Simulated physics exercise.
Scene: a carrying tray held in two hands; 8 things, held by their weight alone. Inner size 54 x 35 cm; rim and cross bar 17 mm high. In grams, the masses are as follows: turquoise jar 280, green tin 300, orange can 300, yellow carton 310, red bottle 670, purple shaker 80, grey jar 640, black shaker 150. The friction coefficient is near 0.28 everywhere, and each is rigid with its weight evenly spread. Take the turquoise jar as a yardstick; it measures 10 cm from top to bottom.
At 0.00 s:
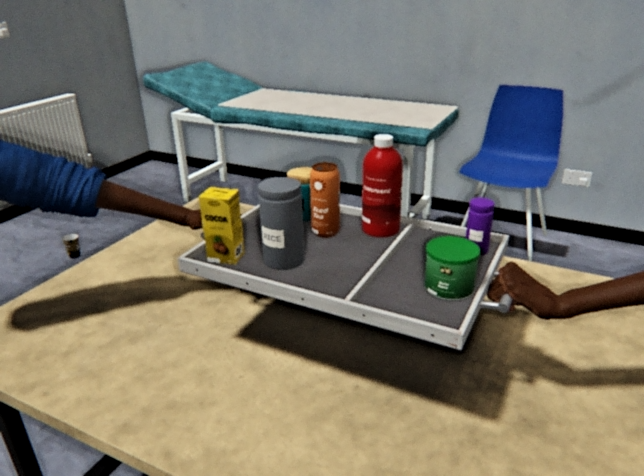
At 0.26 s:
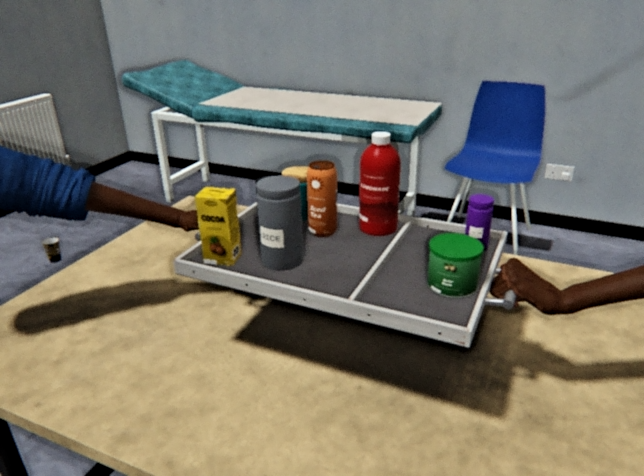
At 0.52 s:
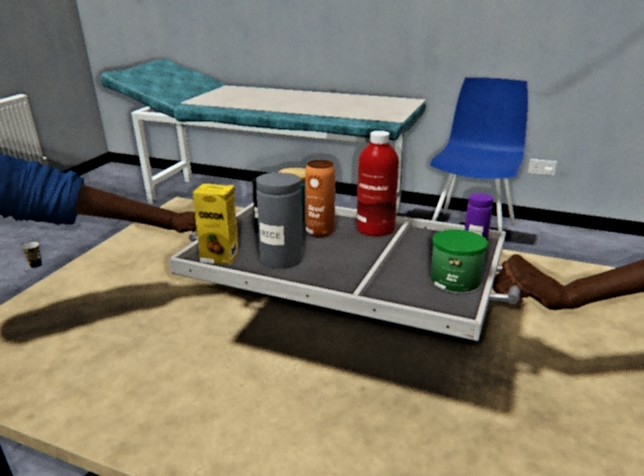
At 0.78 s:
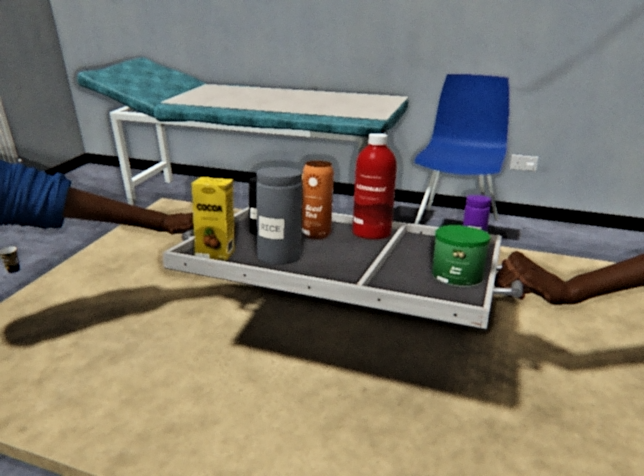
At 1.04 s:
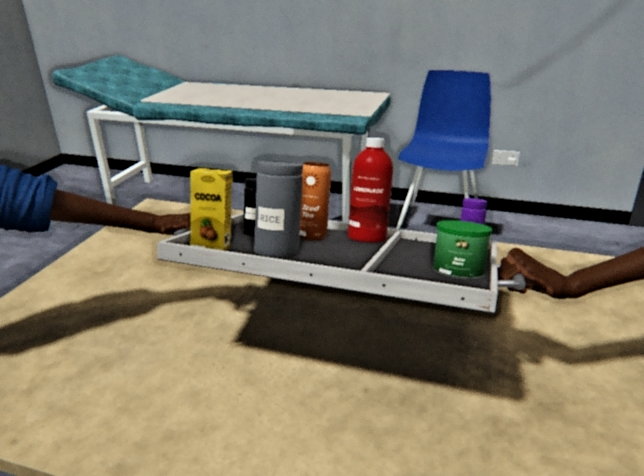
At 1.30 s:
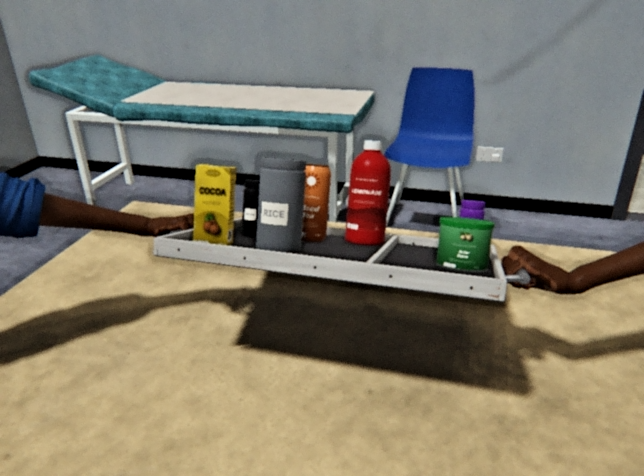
In a room with a couch, two hands tilt a tray of containers far edge down.
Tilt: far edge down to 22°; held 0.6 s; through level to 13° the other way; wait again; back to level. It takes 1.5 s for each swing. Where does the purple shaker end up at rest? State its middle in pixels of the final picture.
Near (474, 204).
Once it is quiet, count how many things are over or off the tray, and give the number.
That makes 2.
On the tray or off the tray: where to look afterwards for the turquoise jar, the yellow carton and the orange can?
Turquoise jar: Stays in bounds; yellow carton: Stays in bounds; orange can: Goes out of bounds.
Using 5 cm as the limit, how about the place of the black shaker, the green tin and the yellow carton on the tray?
Black shaker: Is displaced; green tin: Is displaced; yellow carton: Is displaced.
Around 1.60 s, tilt 22°, far edge down; purple shaker shifted 3 cm near (470, 228); orange can tipped 9° against what carries it; yellow carton shifted 12 cm.
Around 2.00 s, tilt 22°, far edge down; orange can now off the tray; purple shaker shifted 3 cm near (471, 229); grey jar tipped 36° against what carries it.
Around 2.80 s, tilt 11°, far edge down; grey jar now off the tray; purple shaker shifted 3 cm near (472, 215); black shaker tipped 12° against what carries it.
Around 3.50 s, tilt 12°, near edge down; purple shaker shifted 3 cm near (476, 192); yellow carton shifted 21 cm; green tin shifted 12 cm.
Finally (6.2 s), off the tray, orange can and grey jar; not toppled but over 5 cm from the start, green tin, yellow carton and black shaker; the other 3 still in place (within 5 cm). In the last view, purple shaker near (474, 203).
